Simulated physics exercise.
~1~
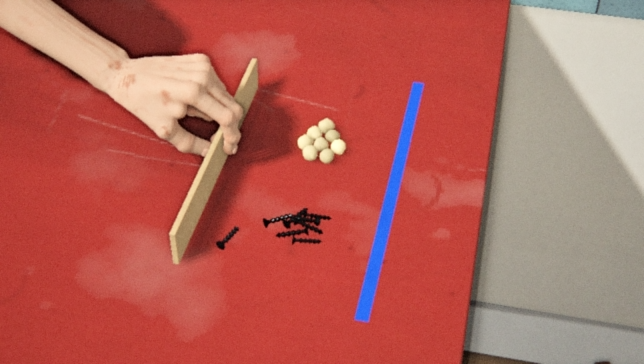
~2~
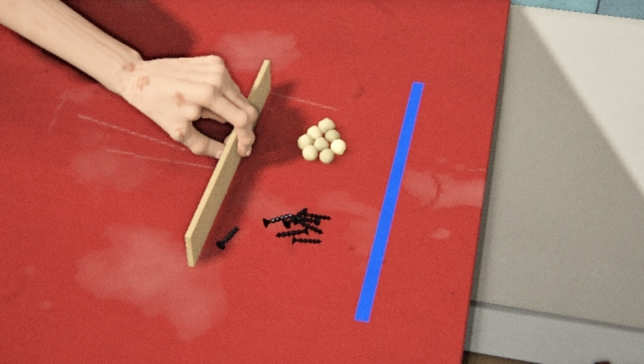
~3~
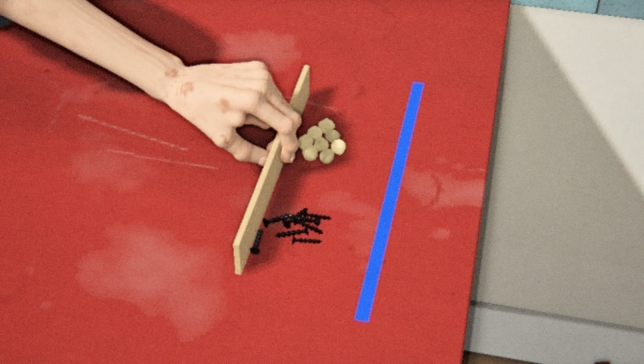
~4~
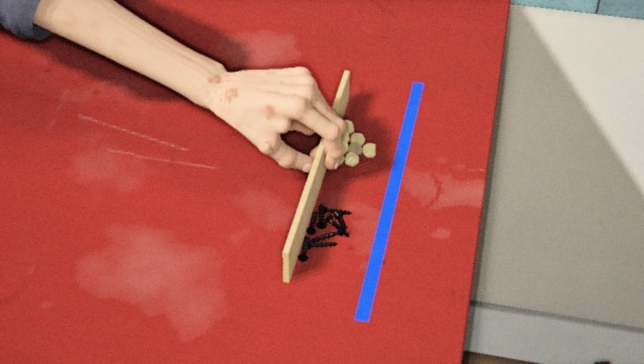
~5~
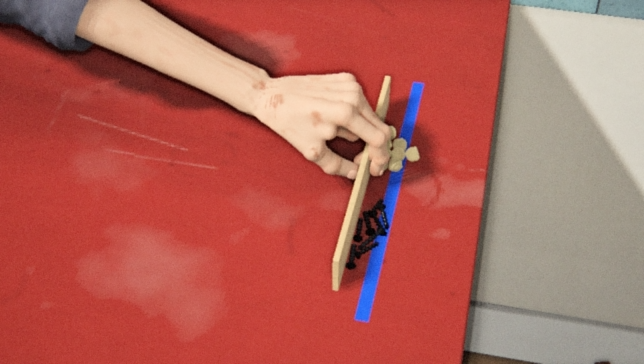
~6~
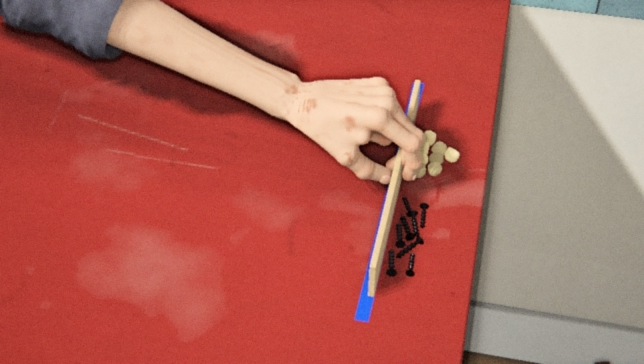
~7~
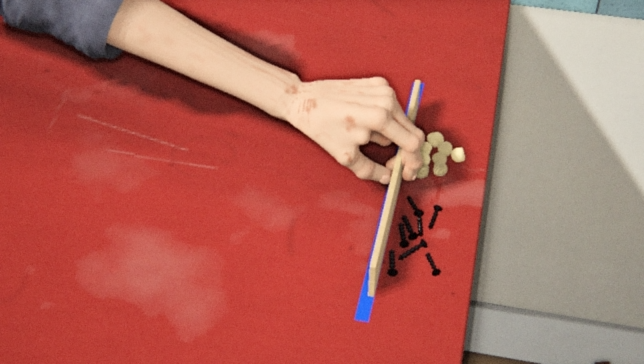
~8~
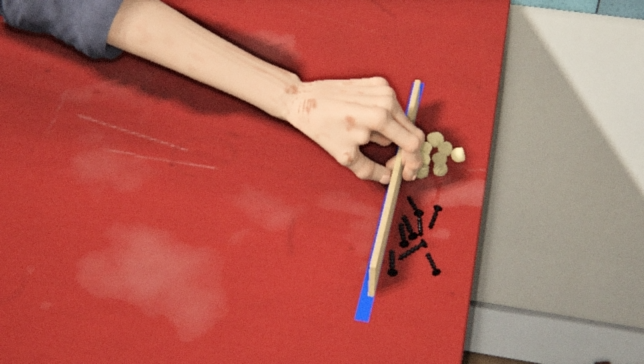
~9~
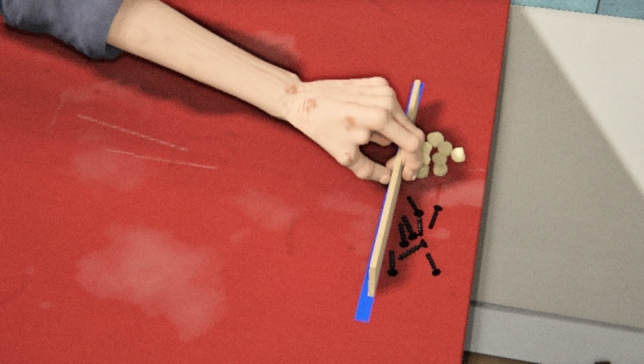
In this clip, a hand slides an upright piece of card rightward across a red tabletop, pushing a cluster of pale round pieces and a heap of black screws, then stops at the blue tape, with both groups resting on the table just beyond it.
